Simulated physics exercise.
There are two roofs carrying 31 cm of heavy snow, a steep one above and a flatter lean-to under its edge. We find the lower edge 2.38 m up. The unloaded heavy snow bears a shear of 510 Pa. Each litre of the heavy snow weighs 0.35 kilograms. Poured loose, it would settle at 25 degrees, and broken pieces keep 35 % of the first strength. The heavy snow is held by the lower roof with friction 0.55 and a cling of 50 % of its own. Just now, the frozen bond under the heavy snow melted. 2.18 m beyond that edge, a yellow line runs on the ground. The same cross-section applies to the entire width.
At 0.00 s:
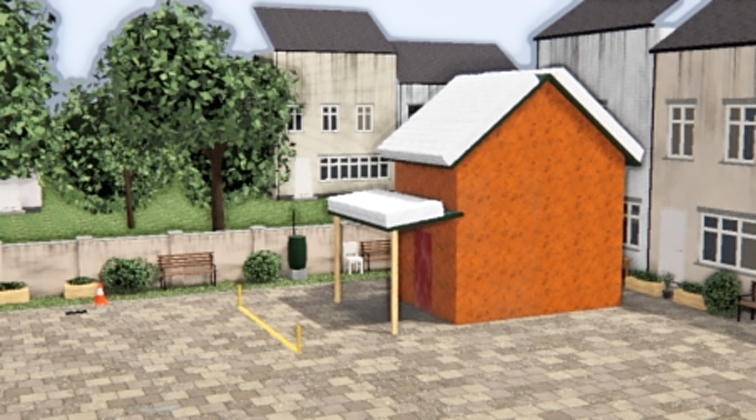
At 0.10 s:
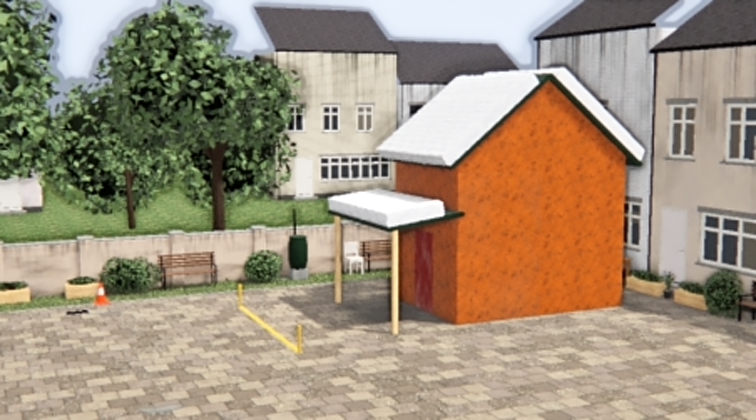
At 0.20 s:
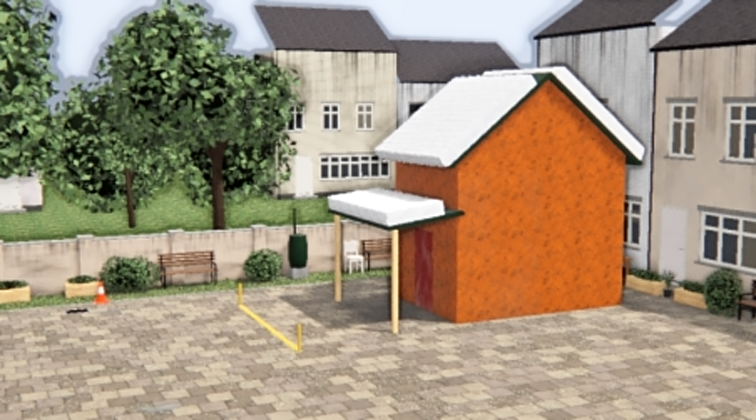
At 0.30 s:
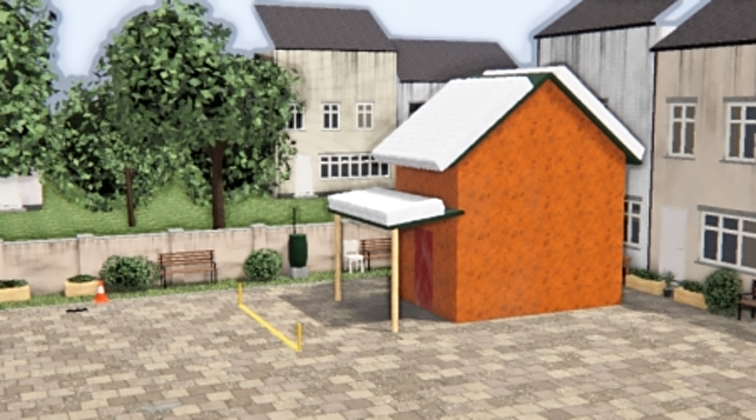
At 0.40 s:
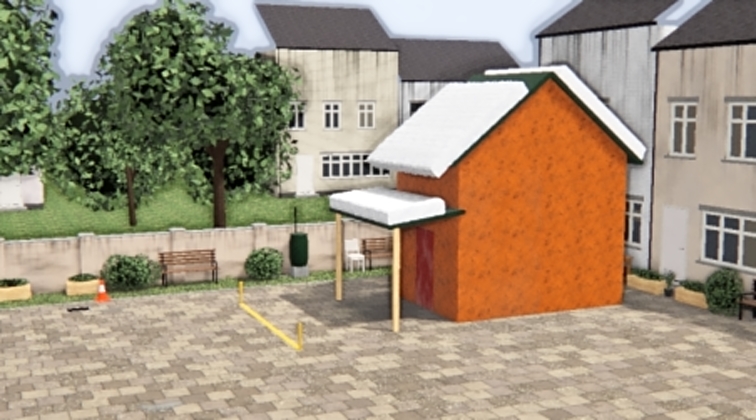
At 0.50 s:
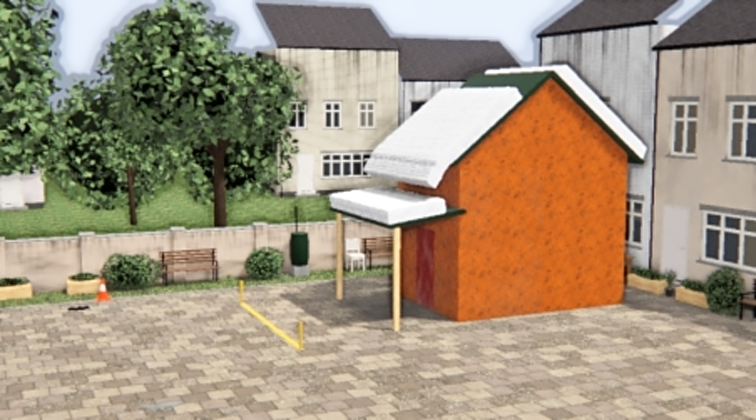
A small orange house with a snow-covered roof stood in a paved yard, and the thick snow slid slowly down the left slope, baring green roof near the ridge and cracking above the lower porch roof.
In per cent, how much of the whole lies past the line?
33 per cent.
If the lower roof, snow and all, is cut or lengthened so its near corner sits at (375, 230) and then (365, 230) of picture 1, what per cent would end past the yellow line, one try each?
First about 30 per cent, second about 25 per cent.
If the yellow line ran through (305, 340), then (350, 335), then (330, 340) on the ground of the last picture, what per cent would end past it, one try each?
Respectively about 40 in a hundred, 60 in a hundred and 50 in a hundred.
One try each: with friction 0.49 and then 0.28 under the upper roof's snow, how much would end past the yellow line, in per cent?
Respectively 12 percent and 25 percent.
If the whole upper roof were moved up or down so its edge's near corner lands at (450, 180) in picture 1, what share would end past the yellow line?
Roughly 20 per cent.
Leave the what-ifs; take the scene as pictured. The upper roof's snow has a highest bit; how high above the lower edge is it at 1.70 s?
At that moment the top of the snow is about 0.5 m above the lower edge.
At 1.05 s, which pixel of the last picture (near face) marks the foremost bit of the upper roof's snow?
Near (371, 216), I'd say.
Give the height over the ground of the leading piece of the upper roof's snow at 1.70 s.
0.0 m, roughly.
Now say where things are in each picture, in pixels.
Foremost bit of the heavy snow at (448, 165), in the first frame.
Foremost bit of the heavy snow at (448, 165), its middle shifted 2.9 cm, in the second frame.
Foremost bit of the heavy snow at (446, 160), its middle shifted 11 cm, 4 % of it past the upper edge, in one piece, in the third frame.
Foremost bit of the heavy snow at (441, 164), its middle shifted 24 cm, 8 % of it past the upper edge, in one piece, in the fourth frame.
Foremost bit of the heavy snow at (437, 161), its middle shifted 43 cm, 15 % of it past the upper edge, in one piece, in the fifth frame.
Foremost bit of the heavy snow at (431, 176), its middle shifted 68 cm, 23 % of it past the upper edge, cracking, in the sixth frame.
After 1.05 s, none is below the lower edge and 0 % is past the line.
After 1.70 s, 59 % is below the lower edge and 6 % is past the line.
After 2.35 s, 68 % is below the lower edge and 33 % is past the line.
After 3.00 s, 68 % is below the lower edge and 33 % is past the line.
After 3.10 s, 68 % is below the lower edge and 33 % is past the line.
